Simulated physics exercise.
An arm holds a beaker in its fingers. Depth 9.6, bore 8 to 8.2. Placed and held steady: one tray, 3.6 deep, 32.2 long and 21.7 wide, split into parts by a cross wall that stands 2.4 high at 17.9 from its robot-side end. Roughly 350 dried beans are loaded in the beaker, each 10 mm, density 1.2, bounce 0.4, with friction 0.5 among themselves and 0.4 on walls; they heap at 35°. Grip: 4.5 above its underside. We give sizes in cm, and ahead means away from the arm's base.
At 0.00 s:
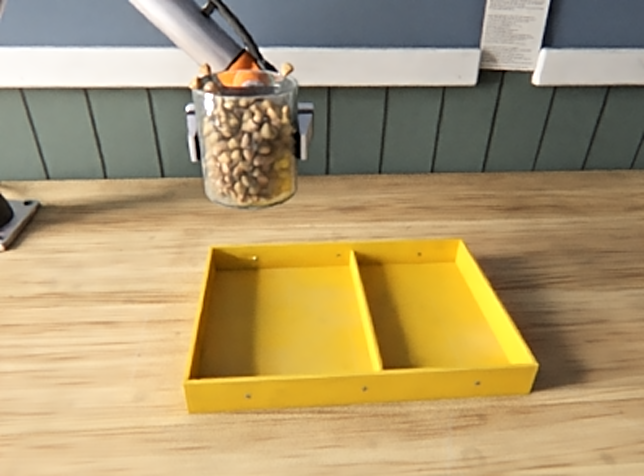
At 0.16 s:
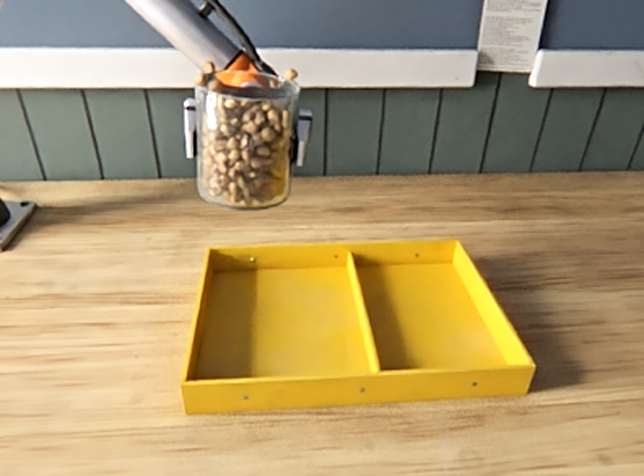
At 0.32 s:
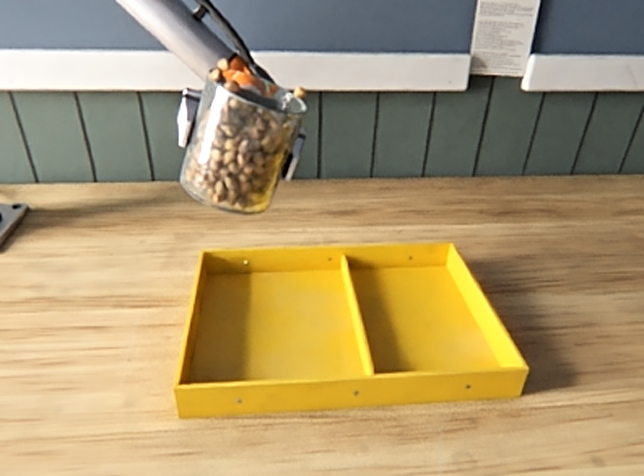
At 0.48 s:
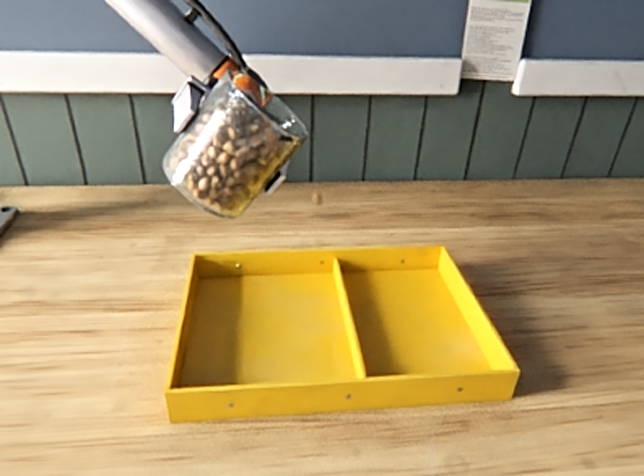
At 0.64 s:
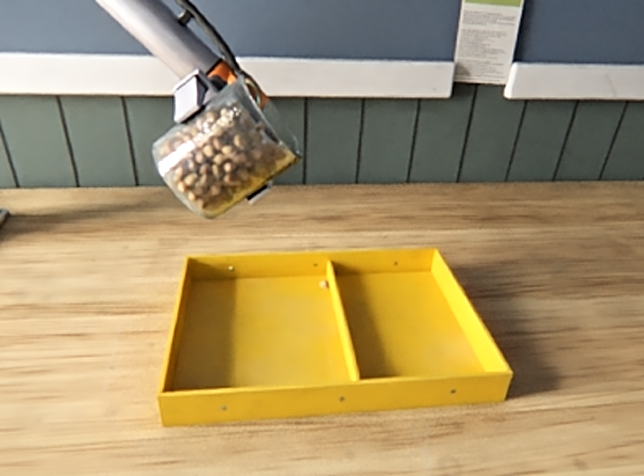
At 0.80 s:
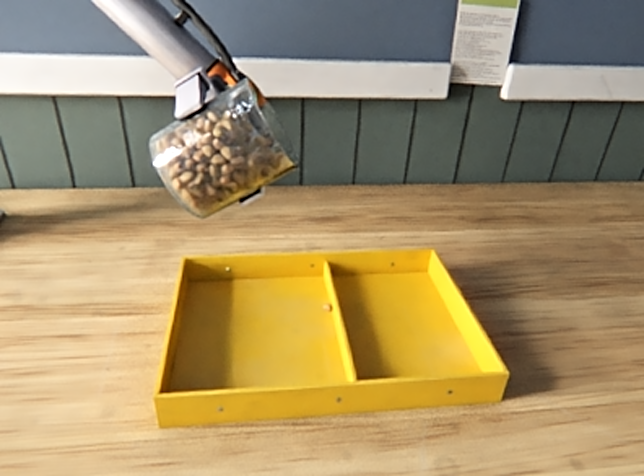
A robotic arm tipped a clear beaker full of beans steadily forward above a divided yellow tray on a wooden table, and a single bean dropped out into the tray's left part.
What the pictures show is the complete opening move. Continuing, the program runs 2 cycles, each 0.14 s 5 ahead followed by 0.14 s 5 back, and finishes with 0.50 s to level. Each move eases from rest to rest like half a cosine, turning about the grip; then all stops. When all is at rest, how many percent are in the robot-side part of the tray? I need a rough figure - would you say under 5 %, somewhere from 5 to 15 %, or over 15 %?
I would say somewhere from 5 to 15 %.
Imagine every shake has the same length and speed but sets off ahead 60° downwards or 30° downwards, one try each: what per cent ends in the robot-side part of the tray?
0 and 5 %.
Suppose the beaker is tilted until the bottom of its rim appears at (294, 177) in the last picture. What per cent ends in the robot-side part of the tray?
I'd put it at roughly 20 %.
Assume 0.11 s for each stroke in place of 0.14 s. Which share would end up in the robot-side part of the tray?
About 10 per cent, then.
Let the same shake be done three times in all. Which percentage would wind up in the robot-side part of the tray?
In that case, some 10 per cent.
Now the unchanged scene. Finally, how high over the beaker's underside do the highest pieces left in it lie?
It reaches close to 8.5 cm in the end.
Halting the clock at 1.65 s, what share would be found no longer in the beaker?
Roughly 15 percent.
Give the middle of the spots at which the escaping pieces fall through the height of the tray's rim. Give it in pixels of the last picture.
Estimated centre near (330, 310) in pixels.
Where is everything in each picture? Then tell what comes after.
Beaker middle at (249, 140), level; upper third of the load around (248, 127), from x 195 to 290, top at y 70; 354 in the beaker, in the first picture.
Beaker middle at (247, 141), tilted 6° forward; upper third of the load around (244, 128), from x 200 to 290, top at y 65, in the second picture.
Beaker middle at (242, 144), tilted 20° forward; upper third of the load around (234, 131), from x 190 to 300, top at y 65, in the third picture.
Beaker middle at (235, 148), tilted 39° forward; upper third of the load around (228, 132), from x 175 to 320, top at y 105; 353 in the beaker, 1 in flight or on a rim, in the fourth picture.
Beaker middle at (229, 151), tilted 53° forward; upper third of the load around (219, 135), from x 165 to 325, top at y 110; 353 in the beaker, 1 in the robot-side part, in the fifth picture.
Beaker middle at (225, 152), tilted 59° forward; upper third of the load around (214, 135), from x 160 to 330, top at y 110; 353 in the beaker, 1 in the robot-side part, in the sixth picture.
By 1.22 s, tilted 59° forward, highest piece 24 above the table; 323 in the beaker, 17 in the far-side part, 13 in the robot-side part, 1 in flight or on a rim.
By 1.65 s, tilted 23° forward, highest piece 26 above the table; 299 in the beaker, 29 in the robot-side part, 26 in the far-side part.
By 2.06 s, level, highest piece 26 above the table; 299 in the beaker, 29 in the robot-side part, 26 in the far-side part.
By 3.11 s, level, highest piece 26 above the table; 299 in the beaker, 29 in the robot-side part, 26 in the far-side part.
Final count, 299 in the beaker, 29 in the robot-side part, 26 in the far-side part. That is 8 % in the robot-side part of the tray.
